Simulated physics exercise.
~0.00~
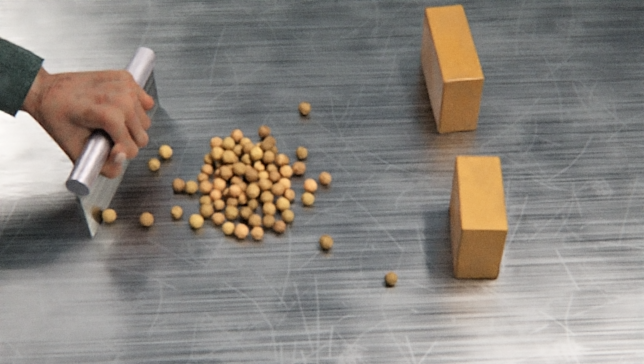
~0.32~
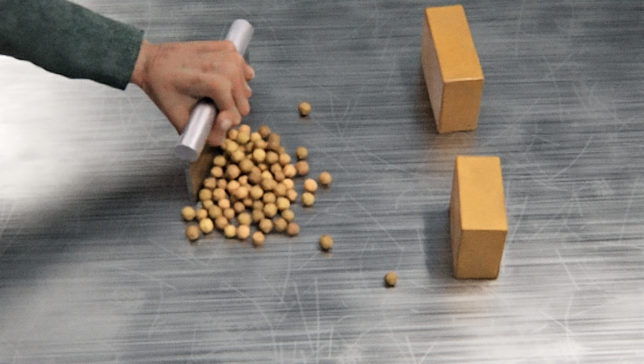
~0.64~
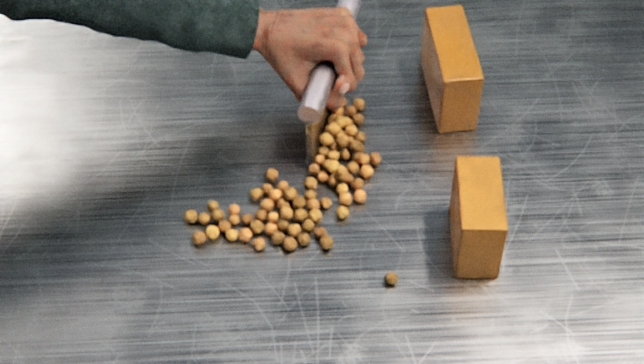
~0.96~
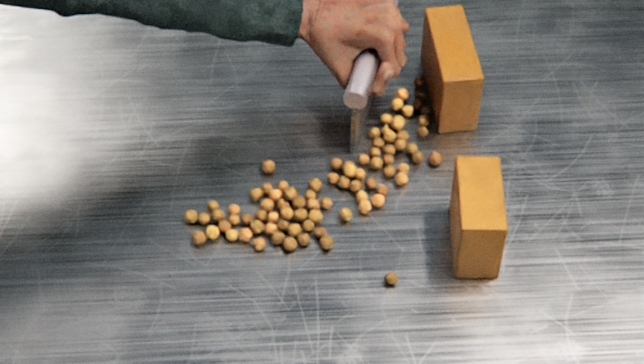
On a scratched metal surface, a hand pushes a scraper through beads, spreading them toward two blocks.
